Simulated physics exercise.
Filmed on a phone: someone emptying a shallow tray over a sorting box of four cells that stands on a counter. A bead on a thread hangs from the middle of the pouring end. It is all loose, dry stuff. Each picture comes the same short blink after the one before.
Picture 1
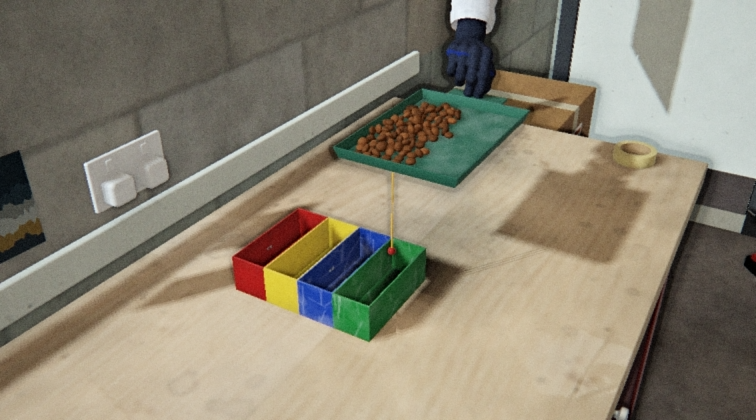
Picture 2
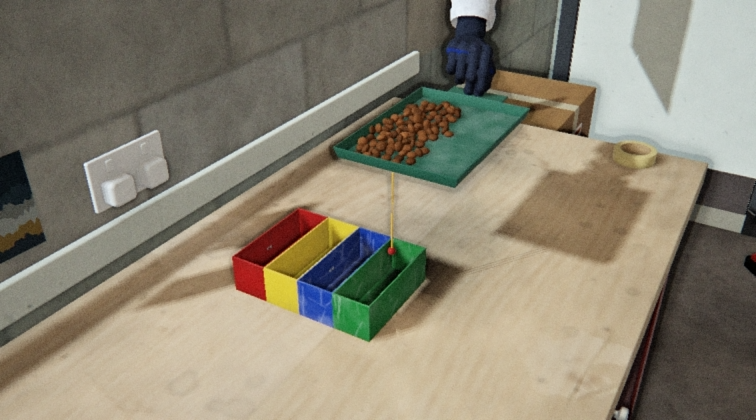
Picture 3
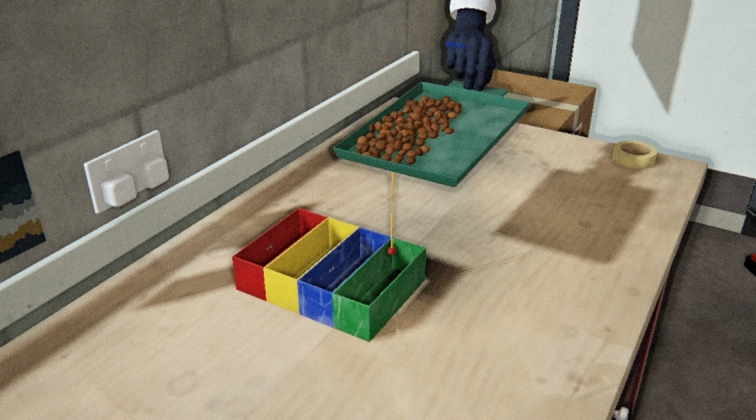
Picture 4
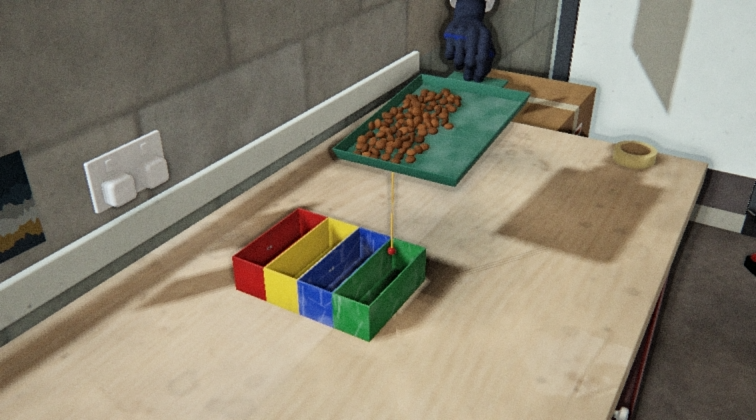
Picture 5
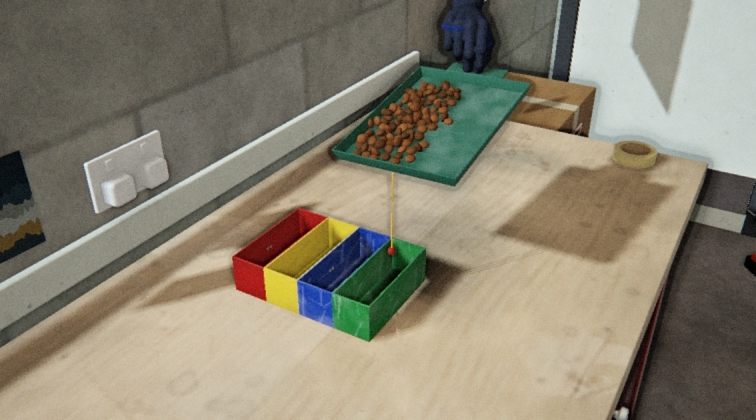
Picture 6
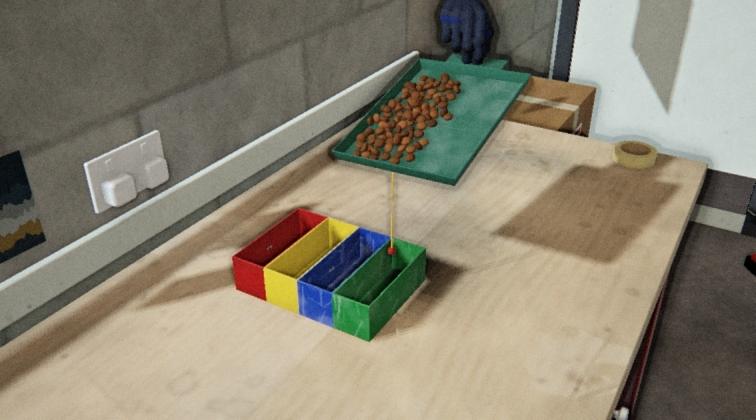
A dark-gloved hand with a white sleeve is at the far edge of a green tray above a pale wooden counter, seen from above at an angle by a still camera. Brown kibble lies on the tray's left side, over a box of red, yellow, blue and green cells, with a red bead hanging on a thread. The hand slowly raises the tray's far edge, tilting it slightly toward the near left corner.
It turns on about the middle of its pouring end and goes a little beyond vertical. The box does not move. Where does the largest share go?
The blue one ends fullest.
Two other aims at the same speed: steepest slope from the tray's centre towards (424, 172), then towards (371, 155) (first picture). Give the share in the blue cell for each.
About 10 and 50 per cent.
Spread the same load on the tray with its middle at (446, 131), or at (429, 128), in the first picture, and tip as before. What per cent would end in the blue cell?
First some 40, then 40 per cent.
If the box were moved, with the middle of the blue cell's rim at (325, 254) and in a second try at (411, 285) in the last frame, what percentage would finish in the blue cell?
The first gives 30 %, the second 10 %.
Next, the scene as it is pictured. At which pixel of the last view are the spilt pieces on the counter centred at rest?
Close to (415, 328).
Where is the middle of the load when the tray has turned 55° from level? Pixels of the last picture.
Roughly at (373, 137).
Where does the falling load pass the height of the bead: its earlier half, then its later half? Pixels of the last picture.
Around (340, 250) and then (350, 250).
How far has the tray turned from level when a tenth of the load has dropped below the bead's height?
At some 70 degrees.
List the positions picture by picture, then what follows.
In the first picture, corners of the pouring end near (338, 146) and (455, 177), level; middle of the load near (410, 129), bits of dog kibble; bead on its thread near (392, 251); red cell near (250, 276); yellow cell near (282, 288); blue cell near (315, 301); green cell near (351, 314).
In the second picture, corners of the pouring end near (338, 147) and (455, 177), level; middle of the load near (410, 128).
In the third picture, corners of the pouring end near (338, 147) and (455, 176), tipped barely, lowest at the left corner; middle of the load near (410, 126).
In the fourth picture, corners of the pouring end near (337, 148) and (455, 176), tipped a little, lowest at the left corner; middle of the load near (410, 122).
In the fifth picture, corners of the pouring end near (337, 149) and (454, 176), tipped a little, lowest at the left corner; middle of the load near (410, 118).
In the sixth picture, corners of the pouring end near (337, 150) and (454, 176), tipped a little, lowest at the left corner; middle of the load near (409, 114); red cell near (250, 276); yellow cell near (282, 288); blue cell near (315, 301); green cell near (351, 314).
Shortly afterwards, tray tipped steeply; all but a few on the tray; only a few falling or outside the box.
Next, tray tipped right over; near a quarter on the tray; near a third in the blue cell; a little in the green cell; a little in the yellow cell; near a quarter falling or outside the box.
Some moments later, tray tipped past a quarter turn; near half in the blue cell; near a quarter in the green cell; a little in the yellow cell; a little falling or outside the box.
In the end, tray tipped past a quarter turn; near half in the blue cell; near a quarter in the green cell; a little in the yellow cell; none at all in the red cell; a little outside the box.
